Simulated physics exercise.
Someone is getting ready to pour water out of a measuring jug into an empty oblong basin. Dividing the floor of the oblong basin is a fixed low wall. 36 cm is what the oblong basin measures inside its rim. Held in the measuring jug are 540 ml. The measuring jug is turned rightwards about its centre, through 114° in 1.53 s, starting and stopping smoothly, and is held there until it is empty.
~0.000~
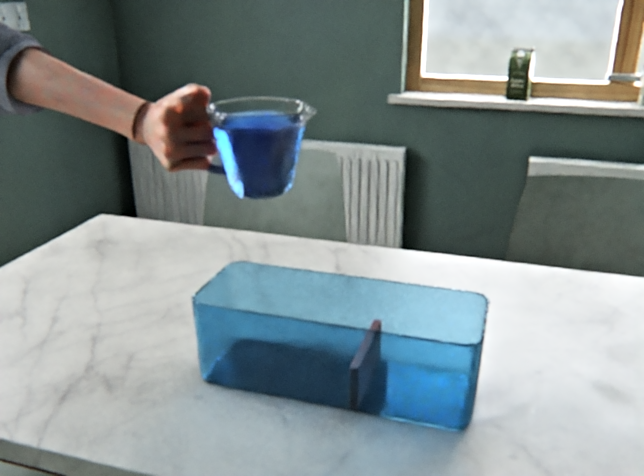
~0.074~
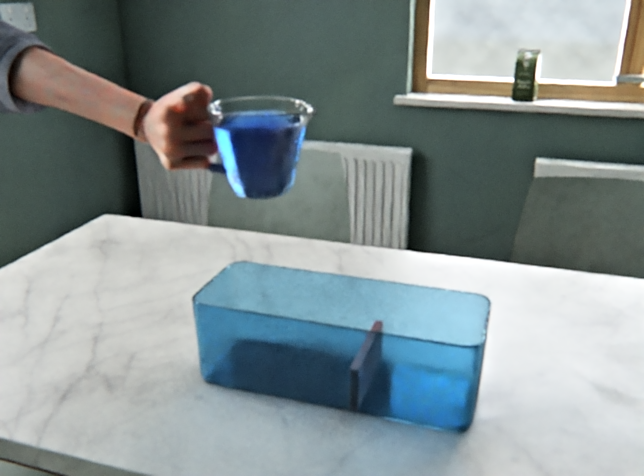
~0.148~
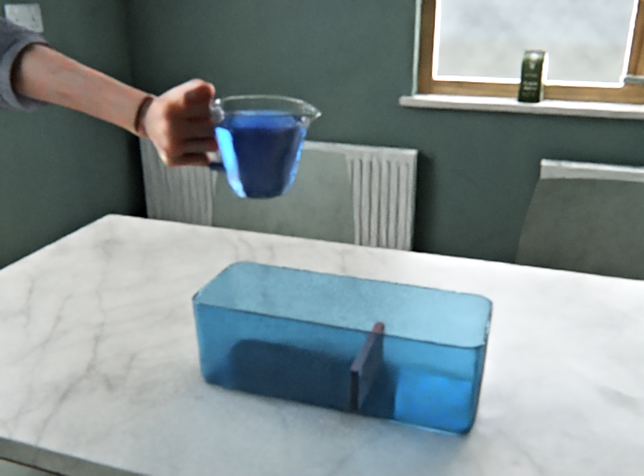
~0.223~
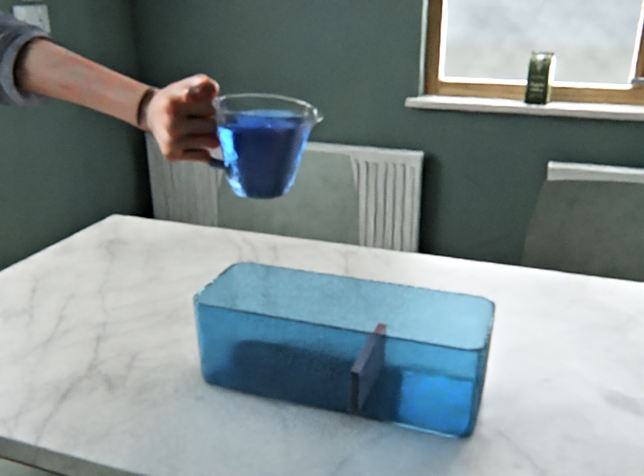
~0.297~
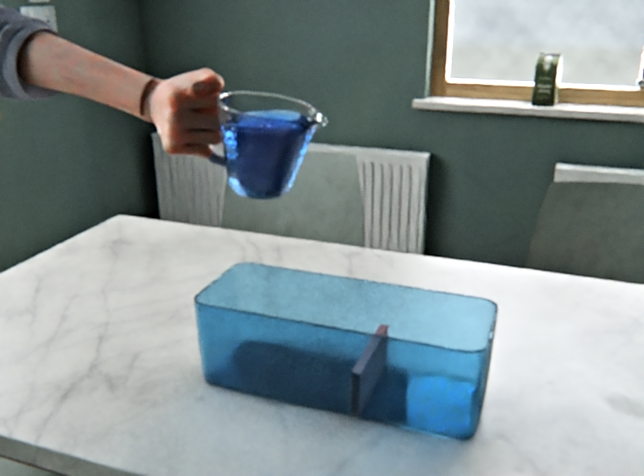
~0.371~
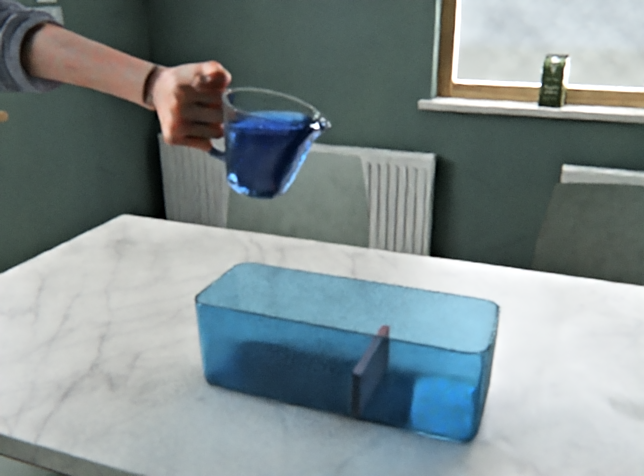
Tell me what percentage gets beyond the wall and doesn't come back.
Around 62 % gets beyond the wall and stays.
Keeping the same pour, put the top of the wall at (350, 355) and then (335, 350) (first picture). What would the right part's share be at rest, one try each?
First try about 80 %, second try about 90 %.
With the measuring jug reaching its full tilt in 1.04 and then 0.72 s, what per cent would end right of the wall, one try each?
Near 50 in a hundred on the first go and near 35 in a hundred on the second.
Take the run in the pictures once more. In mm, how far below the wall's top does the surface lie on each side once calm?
For the left, around 52 mm; for the right, around 40 mm.
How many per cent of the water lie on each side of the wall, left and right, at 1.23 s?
Around 22 on the left and around 62 on the right.
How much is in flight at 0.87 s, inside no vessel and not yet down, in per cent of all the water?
Near 26 per cent at that moment.
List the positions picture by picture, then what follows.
The first picture shows tilt 0°; pouring edge (315, 112); surface from (221, 116) to (303, 122); the oblong basin's rim runs from (211, 281) to (485, 320); the wall's top is at (367, 343).
The second picture shows tilt 1°; pouring edge (316, 112); surface from (222, 116) to (305, 122).
The third picture shows tilt 3°; pouring edge (318, 114); surface from (224, 115) to (306, 123).
The fourth picture shows tilt 6°; pouring edge (321, 117); surface from (227, 116) to (311, 123).
The fifth picture shows tilt 10°; pouring edge (325, 122); surface from (231, 116) to (316, 123).
The sixth picture shows tilt 16°; pouring edge (329, 129); surface from (235, 117) to (324, 125).
After 0.87 s the tilt is 69° and 57 per cent is still to pour, 2 is left of the wall and 15 right of it.
After 1.23 s the tilt is 104° and 5 per cent is still to pour, 23 is left of the wall and 61 right of it.
After 1.62 s the tilt is 114° and 0 per cent is still to pour, 36 is left of the wall and 62 right of it.
After 2.03 s the tilt is 114° and 0 per cent is still to pour, 36 is left of the wall and 62 right of it.
In the end 36 per cent lies left of the wall, 62 right of it and 2 outside.
